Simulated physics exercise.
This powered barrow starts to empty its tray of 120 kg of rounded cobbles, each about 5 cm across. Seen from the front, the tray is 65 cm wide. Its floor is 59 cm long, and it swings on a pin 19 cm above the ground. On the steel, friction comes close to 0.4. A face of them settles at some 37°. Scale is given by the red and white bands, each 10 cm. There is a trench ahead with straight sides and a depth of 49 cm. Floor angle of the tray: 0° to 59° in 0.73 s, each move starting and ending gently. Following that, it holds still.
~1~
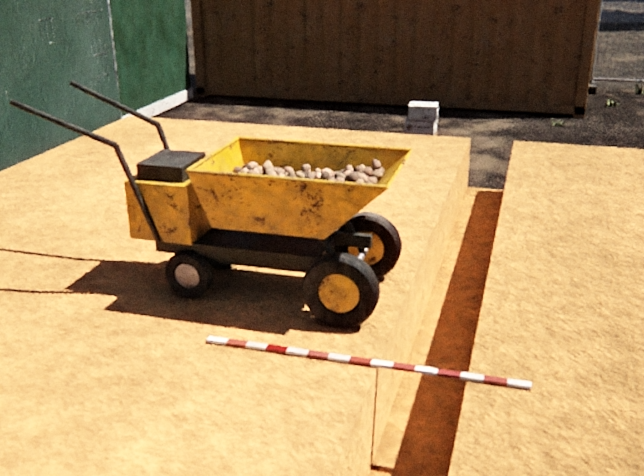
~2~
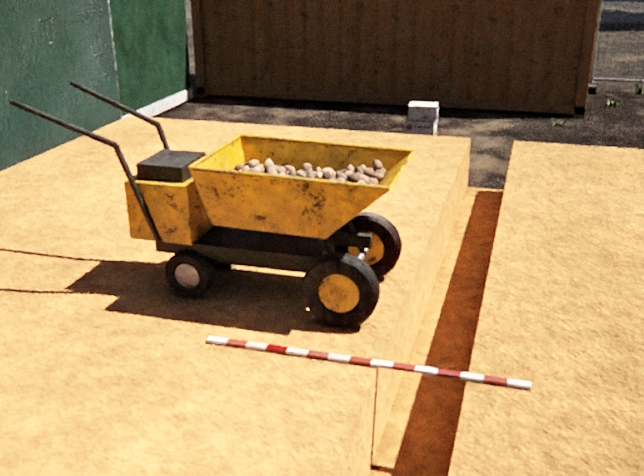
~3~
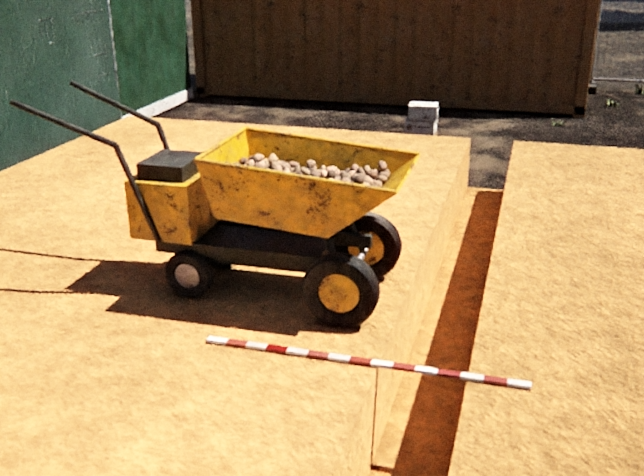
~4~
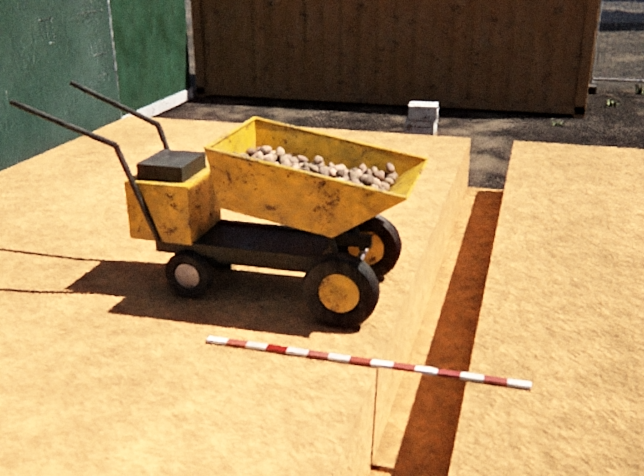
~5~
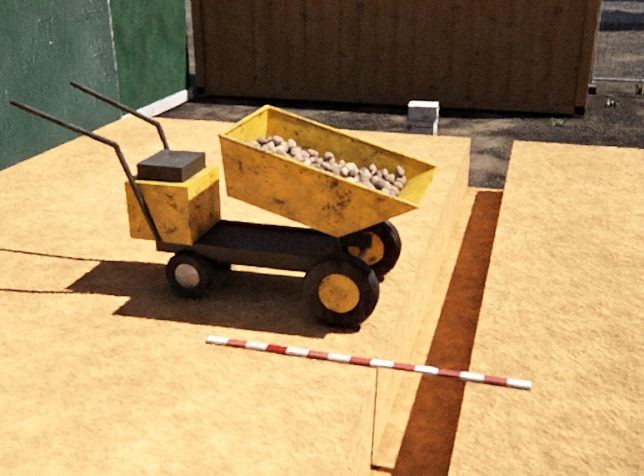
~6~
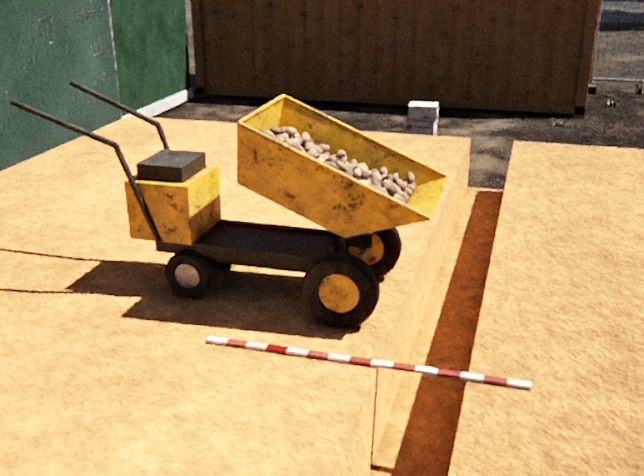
A yellow barrow with black wheels and two long handles stood beside a trench, its tray full of rounded stones, and the tray slowly tilted up at the back, leaning down toward the right.
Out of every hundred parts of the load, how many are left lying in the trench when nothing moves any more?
Around 25 in every hundred.
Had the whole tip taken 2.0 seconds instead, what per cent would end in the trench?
It'd be some 35 per cent.
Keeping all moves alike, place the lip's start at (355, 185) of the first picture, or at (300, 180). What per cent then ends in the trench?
Estimates: 55 % then 100 %.
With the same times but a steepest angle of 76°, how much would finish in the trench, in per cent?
About 15%.
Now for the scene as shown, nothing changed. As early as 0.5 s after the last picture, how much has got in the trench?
0 per cent or so by then.
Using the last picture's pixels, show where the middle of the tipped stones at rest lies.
I'd put it close to (523, 316).
Then, 0.2 s after the last picture the floor is at 50°, 100 % in the tray; the foremost stones are at (442, 235).
Then, 0.5 s after the last picture the floor is at 59°, 91 % in the tray, 2 % in the trench, 7 % past the trench; the foremost stones are at (509, 291).
Then, 0.9 s after the last picture the floor is at 59°, 41 % in the tray, 1 % in the trench, 57 % past the trench; the foremost stones are at (627, 340).
Then, 2.8 s after the last picture the floor is at 59°, 0 % in the tray, 25 % in the trench, 75 % past the trench; the foremost stones are past the picture's edge.
